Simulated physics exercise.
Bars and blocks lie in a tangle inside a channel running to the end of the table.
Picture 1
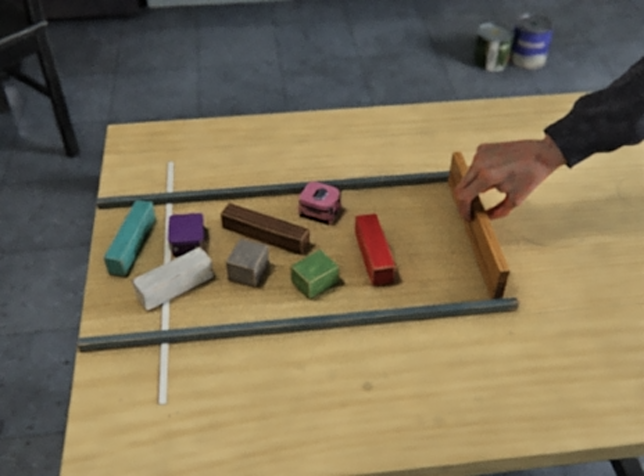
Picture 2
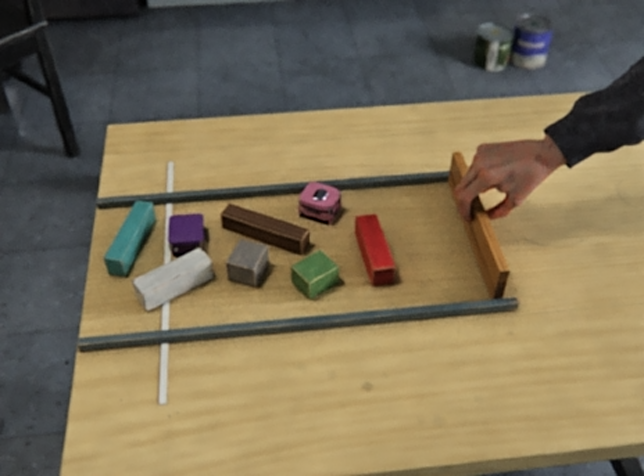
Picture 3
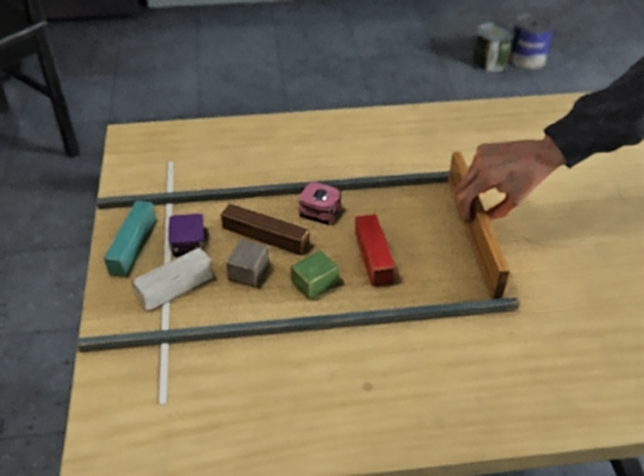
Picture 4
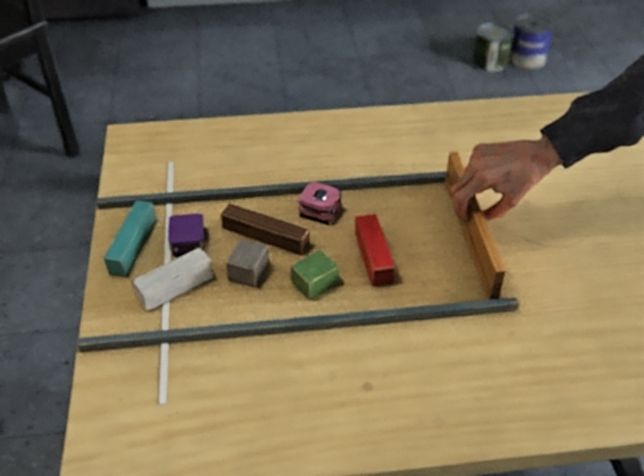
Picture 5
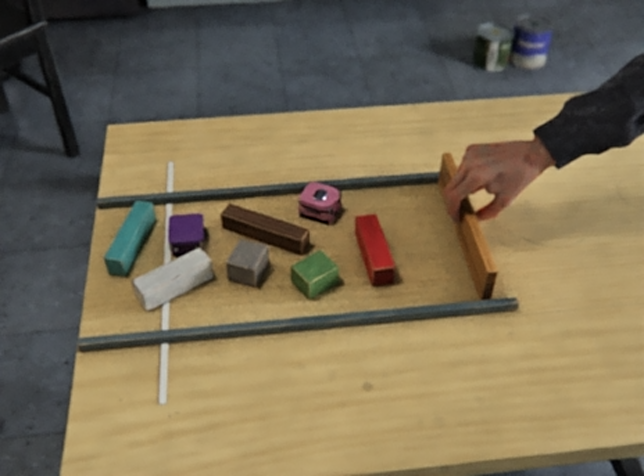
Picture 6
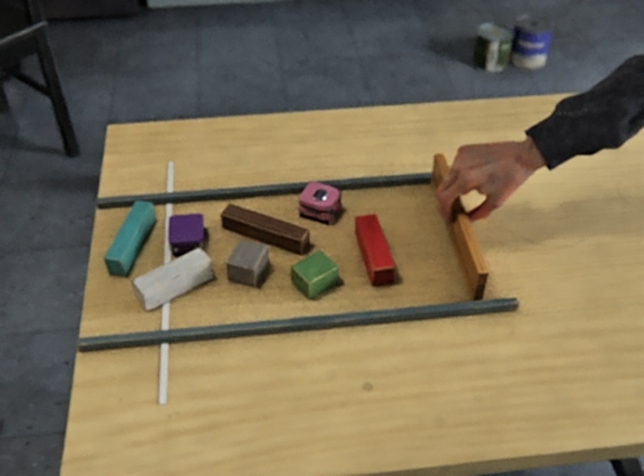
A hand in a dark sleeve grips an upright orange-brown board at the right of a pale wooden table, seen from above at an angle. Between two dark rails lie turquoise, white, brown and red bars, a purple case, grey and green blocks and a pink case, with white tape crossing at left. The hand first stays nearly still, then slides the board slightly left; the blocks and camera stay still.
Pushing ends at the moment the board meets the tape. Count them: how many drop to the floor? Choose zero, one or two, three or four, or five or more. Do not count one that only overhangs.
One or two.
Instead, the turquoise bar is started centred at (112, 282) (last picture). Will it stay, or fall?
It drops down.
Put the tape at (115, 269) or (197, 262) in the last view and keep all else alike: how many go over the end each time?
The floor gets 6 the first time and 0 the second.
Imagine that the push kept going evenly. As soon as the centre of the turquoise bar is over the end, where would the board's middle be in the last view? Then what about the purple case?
The middle is at (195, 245) when it's the turquoise bar, and at (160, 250) when it's the purple case.
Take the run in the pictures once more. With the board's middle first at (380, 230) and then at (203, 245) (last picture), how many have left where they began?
First 1, then 8.
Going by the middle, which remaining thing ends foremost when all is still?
Purple case.
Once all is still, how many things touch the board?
The number is 2.
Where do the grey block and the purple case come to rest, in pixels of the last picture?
Listed in order, first is (111, 272) and the other is (98, 249).
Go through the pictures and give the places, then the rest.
In the first picture, turquoise bar (131, 237); white bar (174, 279); purple case (187, 235); board (476, 222); tape (167, 264).
In the second picture, white bar (174, 279); grey block (248, 263).
In the third picture, purple case (187, 236); board (476, 222).
In the fourth picture, turquoise bar (131, 238); green block (315, 274).
In the fifth picture, white bar (174, 279); pink case (320, 204).
In the sixth picture, turquoise bar (131, 238); white bar (174, 279); purple case (187, 236); board (457, 224); tape (167, 264).
Soon after, none off yet; turquoise bar at rest near (131, 238); white bar at rest near (174, 279); purple case at rest near (187, 236).
At rest, the number that fall off is one or two; fallen, white bar and turquoise bar.
